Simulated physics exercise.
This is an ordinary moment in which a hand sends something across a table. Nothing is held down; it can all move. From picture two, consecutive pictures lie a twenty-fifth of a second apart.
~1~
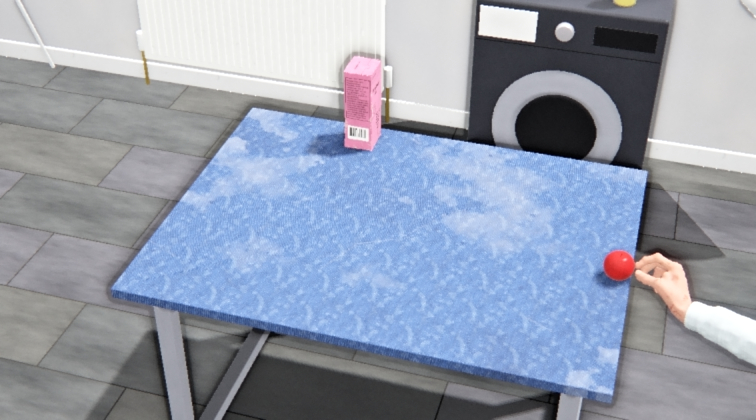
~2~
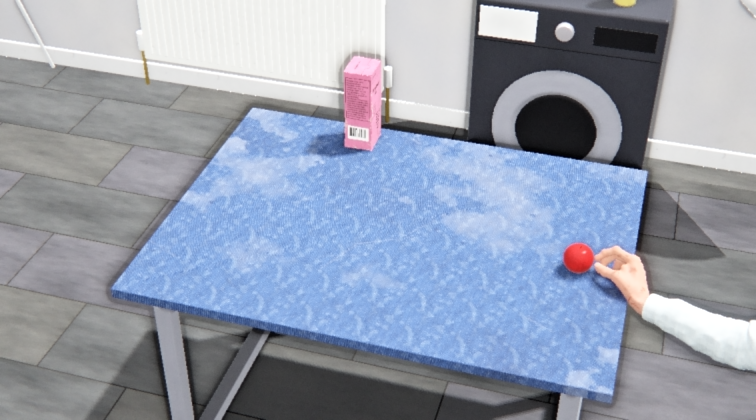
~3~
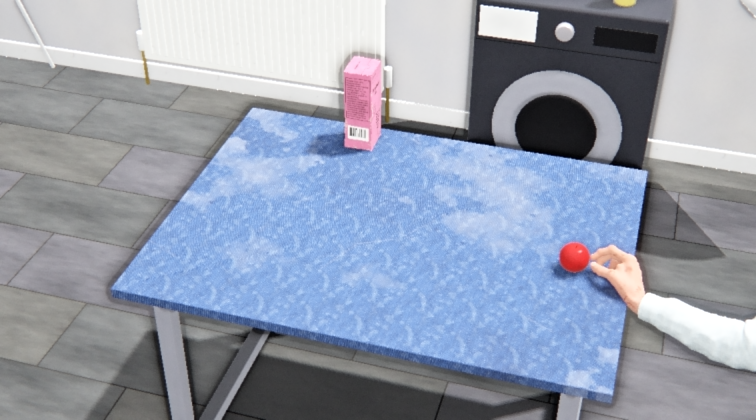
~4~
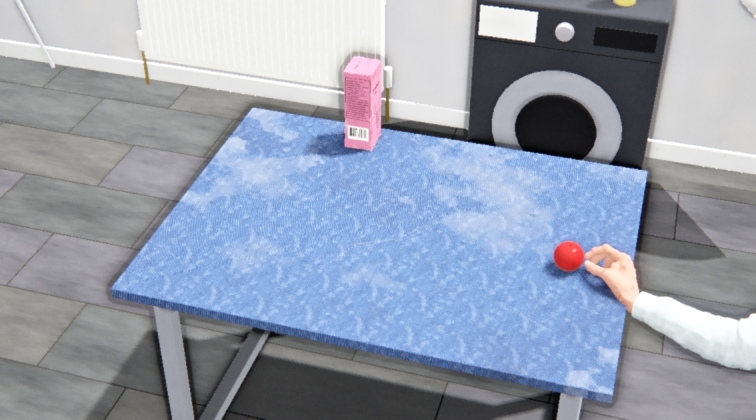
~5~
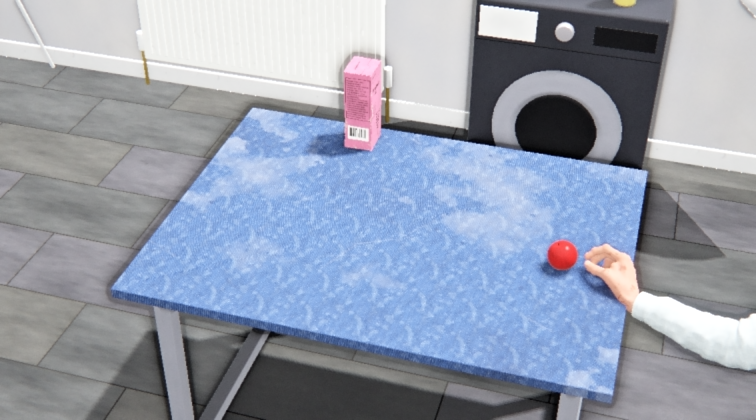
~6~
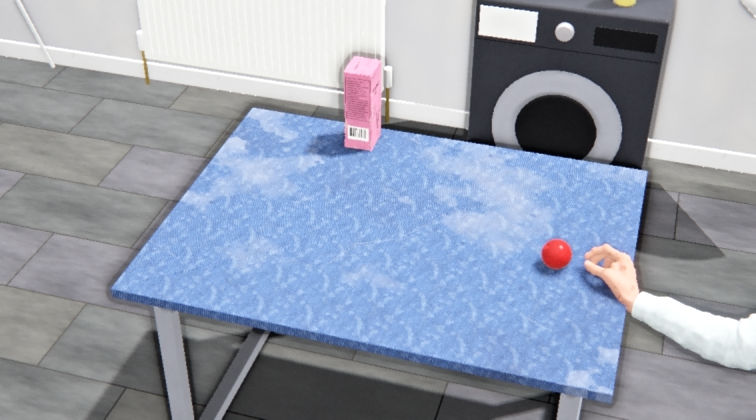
The footage shows a hand moving a small red ball-like apple leftward from the right edge of a blue table, then releasing it as it continues slowly left, while a pink carton stands still near the back edge.
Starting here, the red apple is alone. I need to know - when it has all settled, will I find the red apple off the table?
No, it will still be on the table.
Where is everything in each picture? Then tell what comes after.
Under the hand; red apple (619, 265), in the first picture.
Under the hand; red apple (579, 258), in the second picture.
Under the hand; red apple (575, 257), in the third picture.
Red apple (569, 256), in the fourth picture.
Red apple (562, 255), in the fifth picture.
Red apple (556, 254) displaced a little, in the sixth picture.
Then, 0.10 s past the last view, red apple displaced about its own width near (543, 252).
Then, 0.30 s past the last view, red apple displaced about its own width near (525, 249).
Finally, moved from the start, red apple. Final places as the last picture's camera would see them, red apple near (517, 247).
